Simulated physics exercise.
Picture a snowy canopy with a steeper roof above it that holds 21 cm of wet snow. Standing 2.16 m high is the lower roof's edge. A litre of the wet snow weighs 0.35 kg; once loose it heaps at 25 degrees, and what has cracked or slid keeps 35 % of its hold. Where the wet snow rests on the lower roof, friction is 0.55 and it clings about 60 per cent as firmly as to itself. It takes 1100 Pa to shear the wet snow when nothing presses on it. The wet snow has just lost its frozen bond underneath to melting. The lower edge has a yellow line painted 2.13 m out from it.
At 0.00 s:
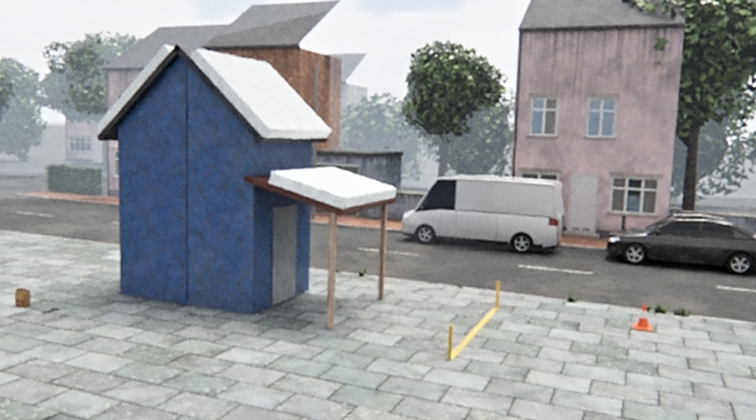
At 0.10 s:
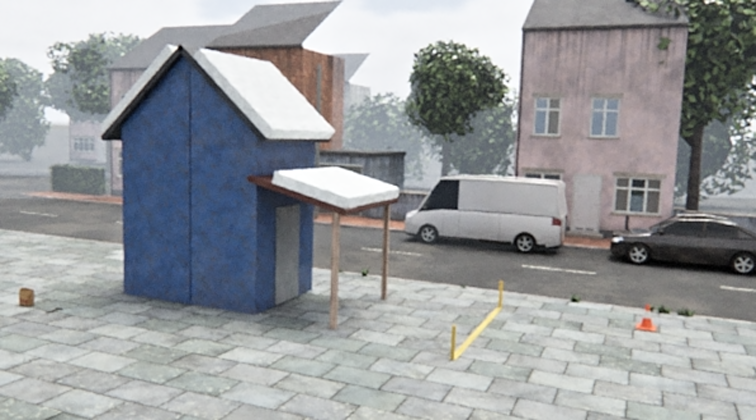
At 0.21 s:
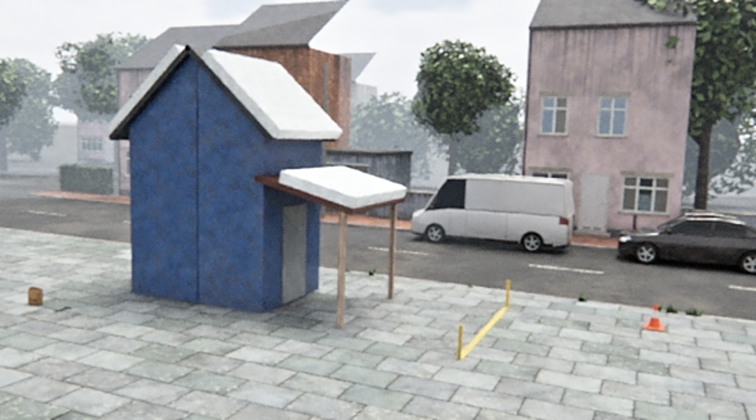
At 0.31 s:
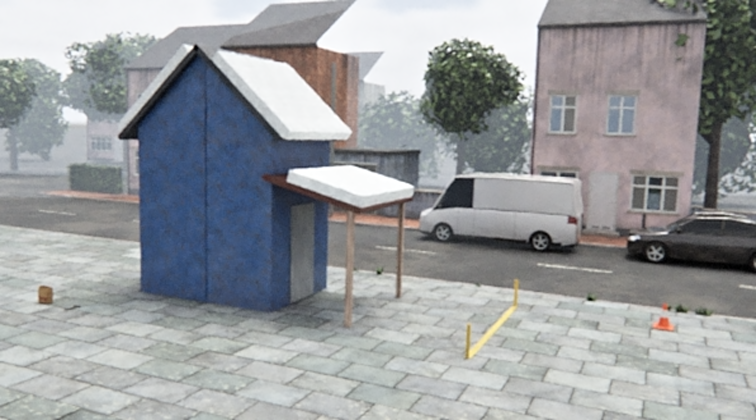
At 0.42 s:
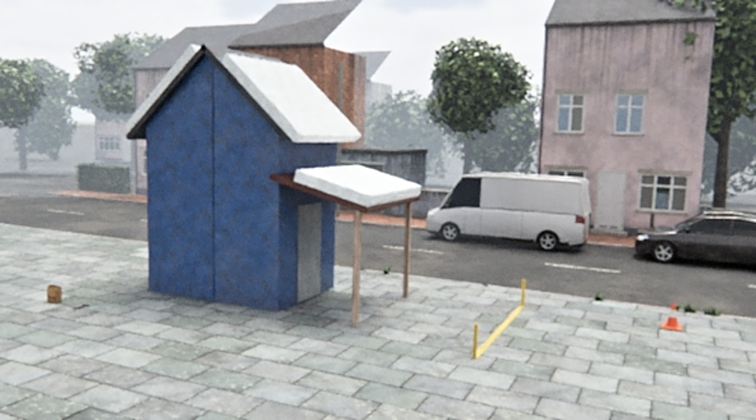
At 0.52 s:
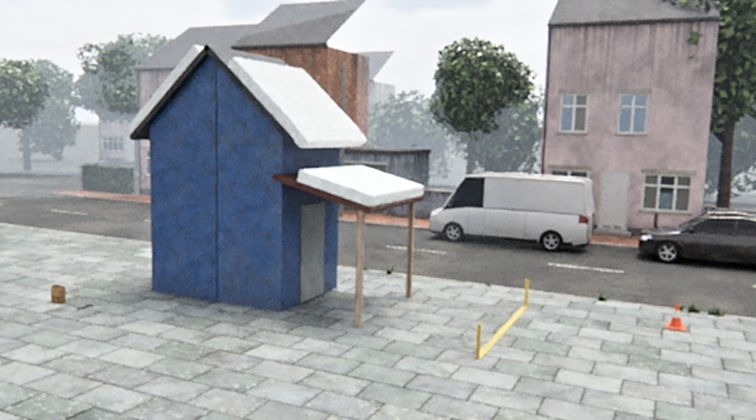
Wet snow slab creeping down the low canopy of a blue hut and starting to crack, van and car parked behind.
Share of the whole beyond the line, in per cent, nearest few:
Some 0 out of 100.
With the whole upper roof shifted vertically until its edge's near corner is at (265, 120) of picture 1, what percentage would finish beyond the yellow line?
I'd put it at close to 0 percent.
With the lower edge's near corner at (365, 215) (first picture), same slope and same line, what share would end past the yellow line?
It would come to roughly 0 percent.
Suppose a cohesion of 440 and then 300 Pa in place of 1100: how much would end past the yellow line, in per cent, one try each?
0 %, then 2 %.
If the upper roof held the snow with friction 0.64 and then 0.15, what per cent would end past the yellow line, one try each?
First some 0 %, after that some 0 %.
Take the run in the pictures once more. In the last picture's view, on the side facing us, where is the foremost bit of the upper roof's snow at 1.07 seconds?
Around pixel (329, 177).
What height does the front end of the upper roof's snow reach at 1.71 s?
2.6 m or thereabouts.
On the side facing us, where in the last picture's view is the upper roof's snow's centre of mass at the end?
Around (321, 170).
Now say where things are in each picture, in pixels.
In the first frame, foremost bit of the wet snow at (264, 127).
In the second frame, foremost bit of the wet snow at (268, 128), its middle shifted 9 mm.
In the third frame, foremost bit of the wet snow at (276, 128), its middle shifted 3.8 cm, 2 % of it past the upper edge, in one piece.
In the fourth frame, foremost bit of the wet snow at (286, 129), its middle shifted 8.7 cm, 4 % of it past the upper edge, in one piece.
In the fifth frame, foremost bit of the wet snow at (295, 137), its middle shifted 16 cm, 7 % of it past the upper edge, in one piece.
In the sixth frame, foremost bit of the wet snow at (302, 138), its middle shifted 26 cm, 12 % of it past the upper edge, cracking.
After 1.07 s, none is below the lower edge and 0 % is past the line.
After 1.71 s, none is below the lower edge and 0 % is past the line.
After 2.36 s, none is below the lower edge and 0 % is past the line.
After 3.00 s, none is below the lower edge and 0 % is past the line.
After 3.10 s, none is below the lower edge and 0 % is past the line.
